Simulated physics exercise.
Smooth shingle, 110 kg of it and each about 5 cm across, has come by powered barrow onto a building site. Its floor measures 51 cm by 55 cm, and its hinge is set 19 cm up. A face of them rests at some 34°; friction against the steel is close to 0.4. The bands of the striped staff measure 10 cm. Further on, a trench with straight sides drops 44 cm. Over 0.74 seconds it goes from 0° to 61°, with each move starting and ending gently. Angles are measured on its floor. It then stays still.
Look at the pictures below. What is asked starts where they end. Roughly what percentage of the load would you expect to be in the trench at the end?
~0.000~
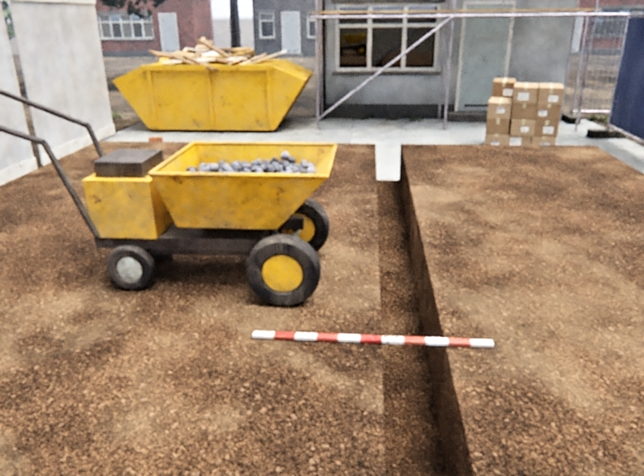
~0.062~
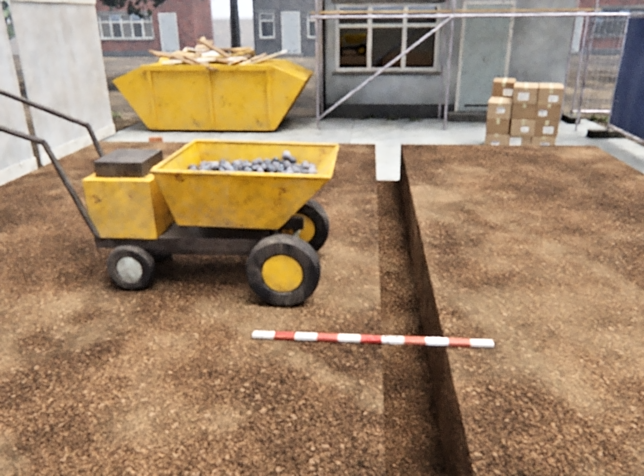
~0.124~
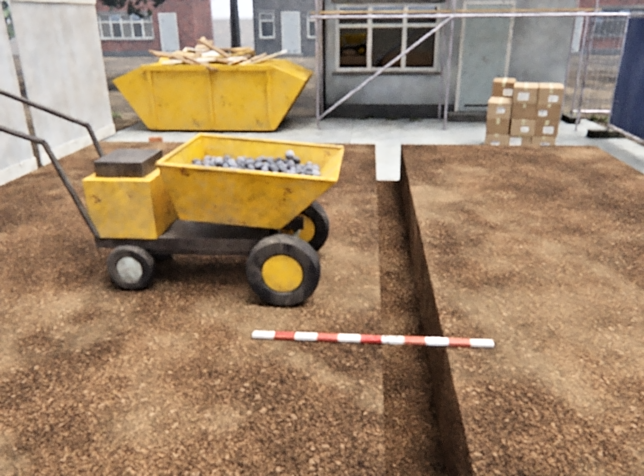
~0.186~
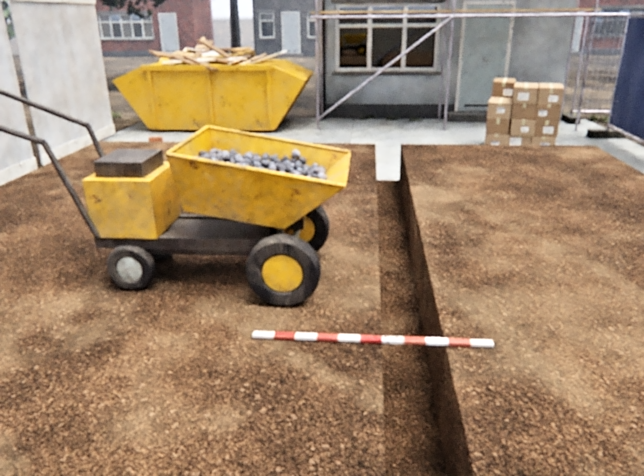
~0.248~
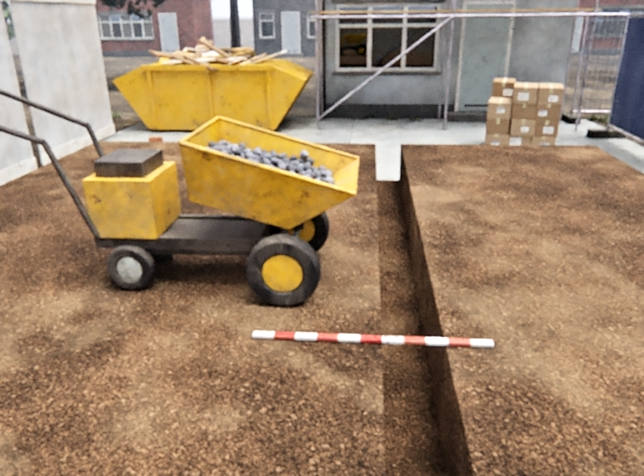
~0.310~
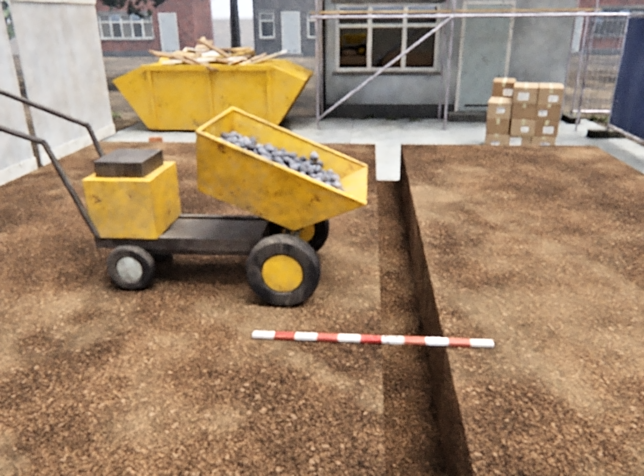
I'd expect around 60 per cent.
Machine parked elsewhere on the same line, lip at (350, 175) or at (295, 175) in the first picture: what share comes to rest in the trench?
First place roughly 40%, second roughly 90%.
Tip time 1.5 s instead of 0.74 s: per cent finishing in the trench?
With that timing, about 75 per cent.
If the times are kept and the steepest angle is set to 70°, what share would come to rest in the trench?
It would be near 60 per cent.
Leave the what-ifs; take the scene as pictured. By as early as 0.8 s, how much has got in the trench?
At that moment: Approx. 15 %.
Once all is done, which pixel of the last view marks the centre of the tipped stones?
Roughly at pixel (422, 328).
After 0.6 s the floor is at 51°; 100 % in the tray; the foremost stones are at (372, 223).
After 0.8 s the floor is at 61°; 86 % in the tray, 13 % in the trench, 1 % past the trench; the foremost stones are at (439, 275).
After 1.2 s the floor is at 61°; 36 % in the tray, 27 % in the trench, 37 % past the trench; the foremost stones are at (540, 289).
After 3.1 s the floor is at 61°; 0 % in the tray, 60 % in the trench, 40 % past the trench; the foremost stones are past the picture's edge.
